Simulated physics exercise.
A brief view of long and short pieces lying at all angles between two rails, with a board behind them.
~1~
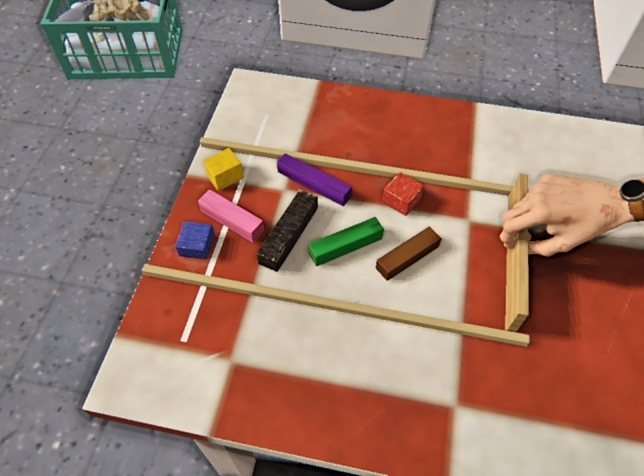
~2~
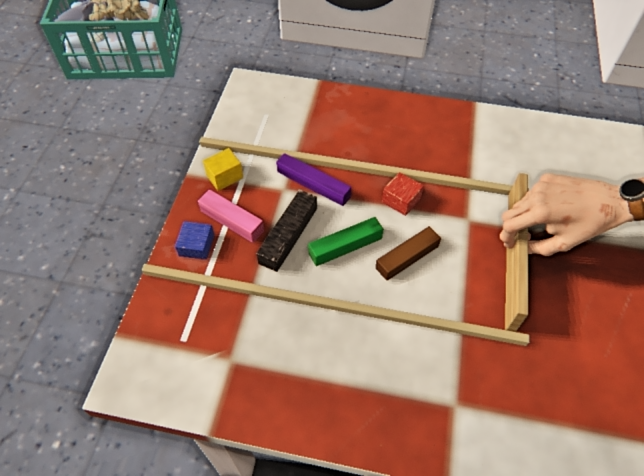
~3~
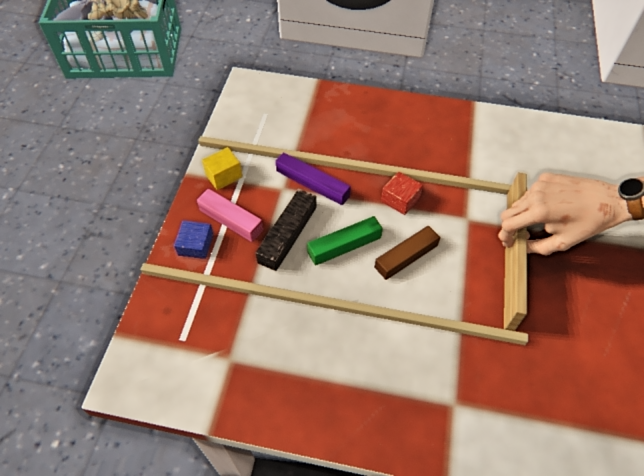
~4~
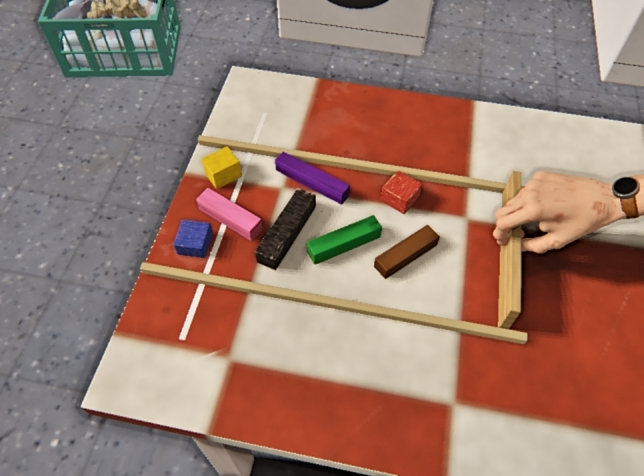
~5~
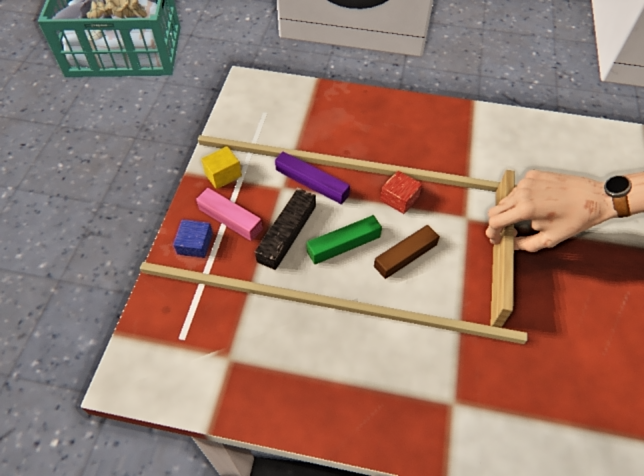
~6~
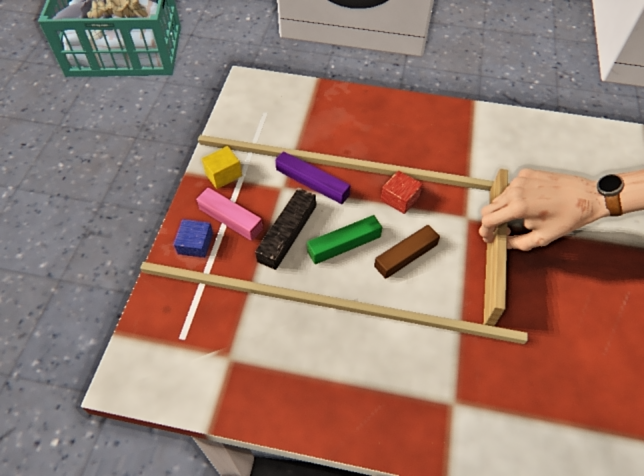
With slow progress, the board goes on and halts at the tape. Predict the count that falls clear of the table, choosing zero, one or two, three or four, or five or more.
The count is three or four.
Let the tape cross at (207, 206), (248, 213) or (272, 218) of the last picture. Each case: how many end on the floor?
5, 1, 0.
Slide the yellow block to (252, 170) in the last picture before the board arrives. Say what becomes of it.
It drops down.
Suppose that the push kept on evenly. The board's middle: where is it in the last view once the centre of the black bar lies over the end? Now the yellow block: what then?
The middle is at (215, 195) when it's the black bar, and at (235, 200) when it's the yellow block.
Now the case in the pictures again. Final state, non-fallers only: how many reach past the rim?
The count would be 0.
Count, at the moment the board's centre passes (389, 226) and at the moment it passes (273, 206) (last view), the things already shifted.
Answer - first 3, then 8.
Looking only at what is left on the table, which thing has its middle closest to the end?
Black bar.
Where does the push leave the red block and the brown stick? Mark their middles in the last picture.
In the last picture, roughly (227, 170) and (214, 221).
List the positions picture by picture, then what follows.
Blue block (195, 241); yellow block (224, 169); pink stick (231, 216); board (517, 249); tape (231, 212), in the first picture.
Yellow block (224, 169); green stick (346, 241), in the second picture.
Pink stick (230, 215); board (516, 248), in the third picture.
Blue block (194, 239); red block (401, 192), in the fourth picture.
Yellow block (222, 168); black bar (287, 228), in the fifth picture.
Blue block (194, 238); yellow block (222, 167); pink stick (230, 214); board (496, 244); tape (230, 210), in the sixth picture.
A little later, none off yet; blue block at rest near (194, 238); yellow block at rest near (222, 167); pink stick at rest near (230, 214).
Next, none off yet; blue block at rest near (194, 238); yellow block at rest near (219, 168); pink stick shifted a little near (218, 211).
When it is over, the number that fall off is three or four; down, purple stick, pink stick, yellow block and blue block.
